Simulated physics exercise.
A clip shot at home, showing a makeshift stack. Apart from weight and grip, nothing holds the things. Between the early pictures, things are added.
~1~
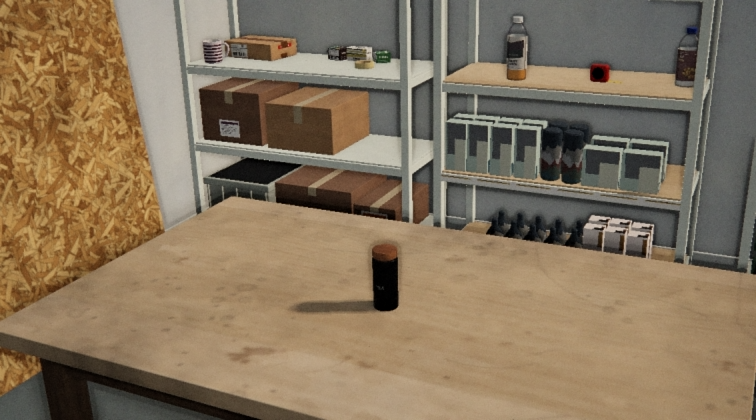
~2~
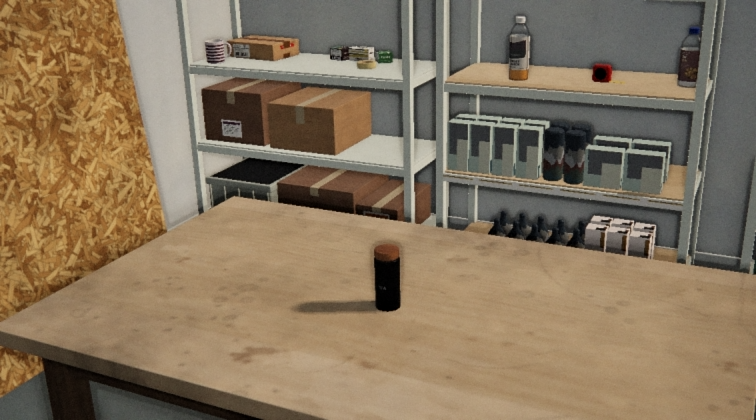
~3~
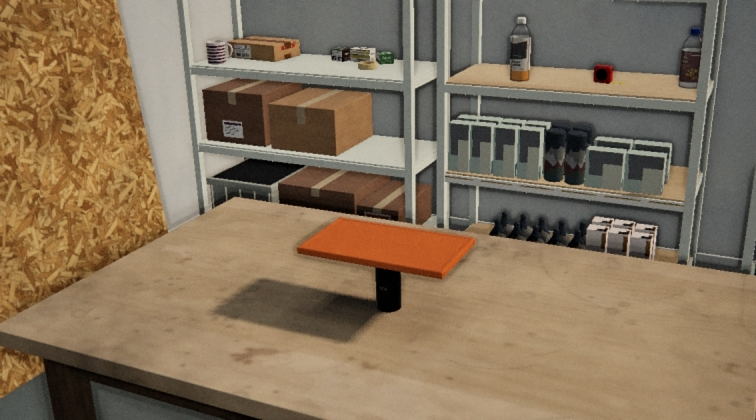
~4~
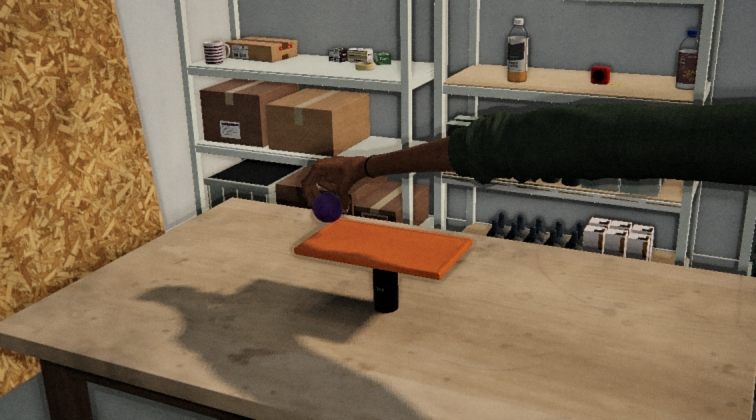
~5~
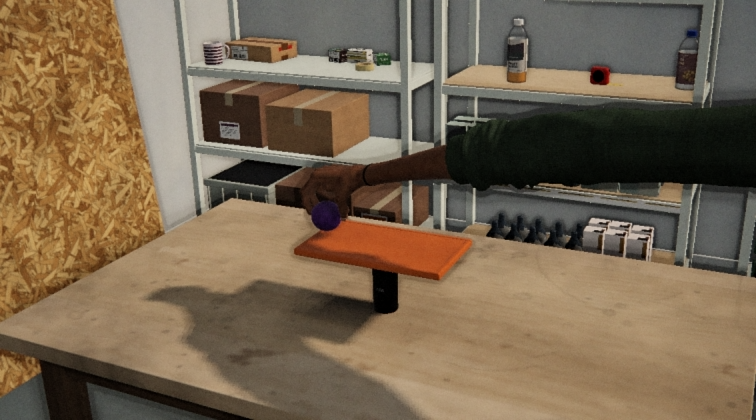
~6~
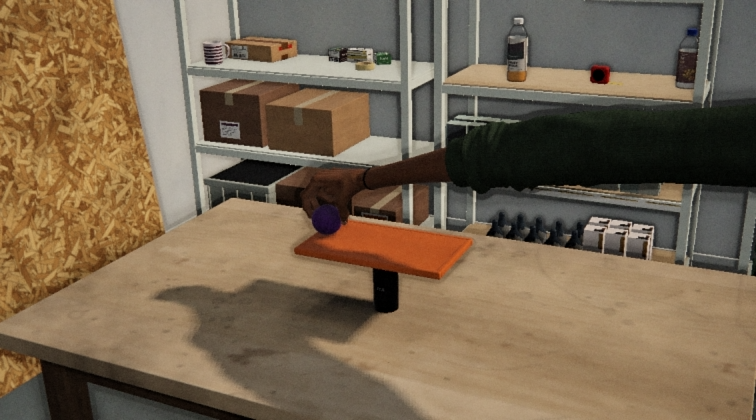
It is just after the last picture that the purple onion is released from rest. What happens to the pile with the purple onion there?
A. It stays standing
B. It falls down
B.
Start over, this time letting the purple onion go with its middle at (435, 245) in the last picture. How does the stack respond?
Topples.
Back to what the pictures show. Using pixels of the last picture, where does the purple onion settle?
Around (280, 273).
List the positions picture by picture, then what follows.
In the first picture, the last thing is not in view yet; black shaker (385, 278).
In the second picture, the last thing is not in view yet; black shaker (387, 278).
In the third picture, the last thing is not in view yet; black shaker (388, 278).
The fourth picture shows still above its spot; purple onion (328, 207); black shaker (385, 279).
The fifth picture shows still above its spot; purple onion (327, 216); black shaker (385, 280).
The sixth picture shows set down, still held; purple onion (327, 219); black shaker (386, 279).
Then, 0.50 s after the last picture, purple onion now fallen; orange lid tipped 47° from how it was.
Then, 0.60 s after the last picture, orange lid tipped 53° from how it was.
Then, 0.70 s after the last picture, orange lid tipped 42° from how it was; black shaker tipped 13° from how it was.
Then, 0.90 s after the last picture, black shaker and orange lid now fallen.
At rest, fallen, black shaker, orange lid and purple onion. Seen from the same camera at the end, purple onion near (280, 273). The stack gives way.
